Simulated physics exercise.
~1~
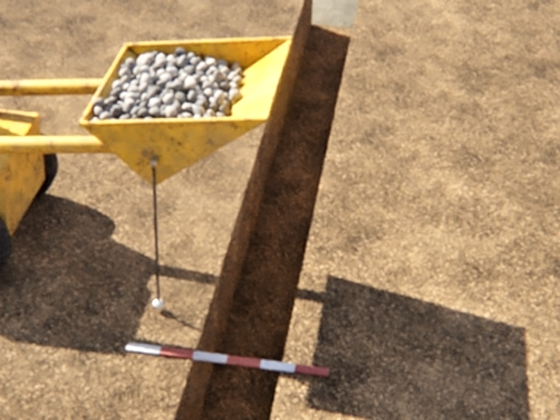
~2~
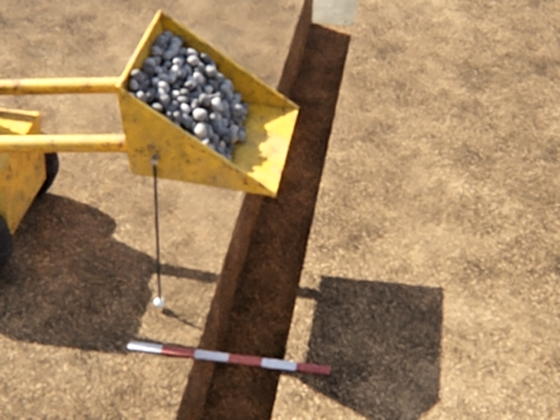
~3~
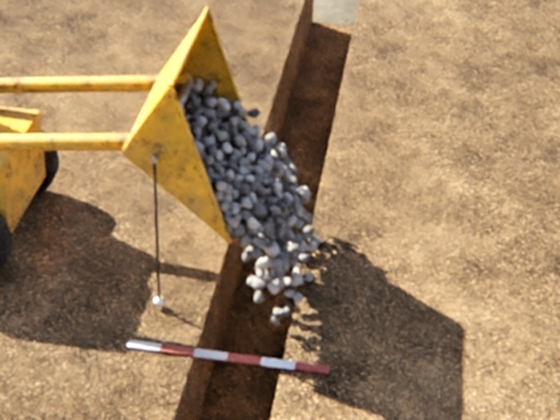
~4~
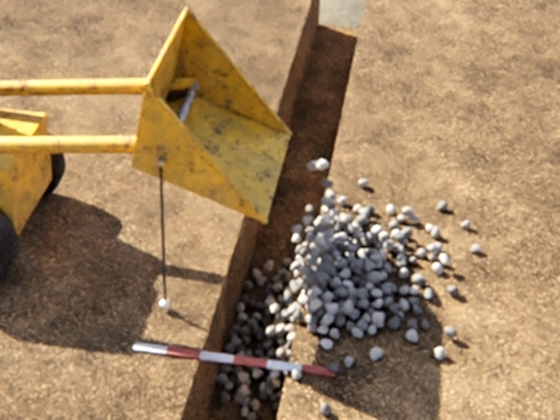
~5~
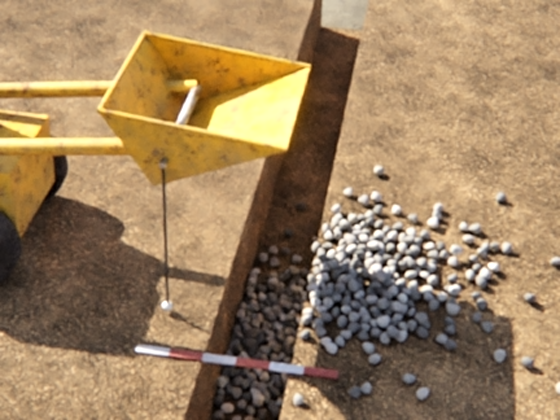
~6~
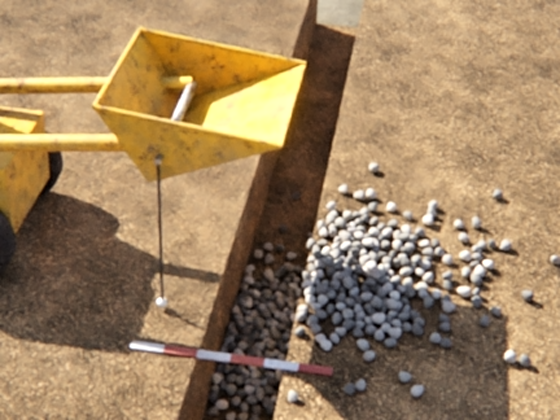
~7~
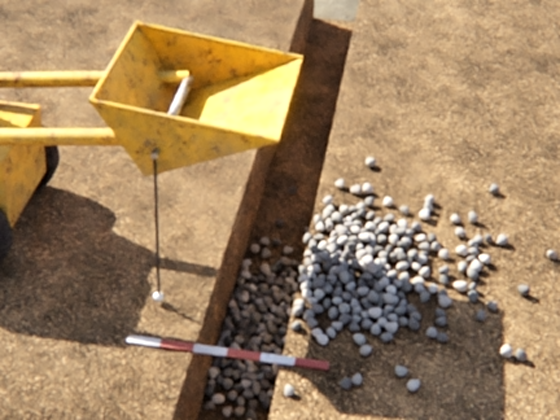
A yellow loader bucket, heaped with round grey stones, reaches in from the left over sandy brown ground, seen from above on a sunlit building site. A dark, straight-sided trench runs beside it, with a red and white striped staff lying across and a small white ball hanging below the bucket. The bucket tips forward to the right, and the stones slide over its lip and pour down in a thick stream. Some drop into the trench while others land beyond it and scatter. Emptied, the bucket swings back up and stays still. About half the stones lie in the trench, the rest spread across the ground to its right.
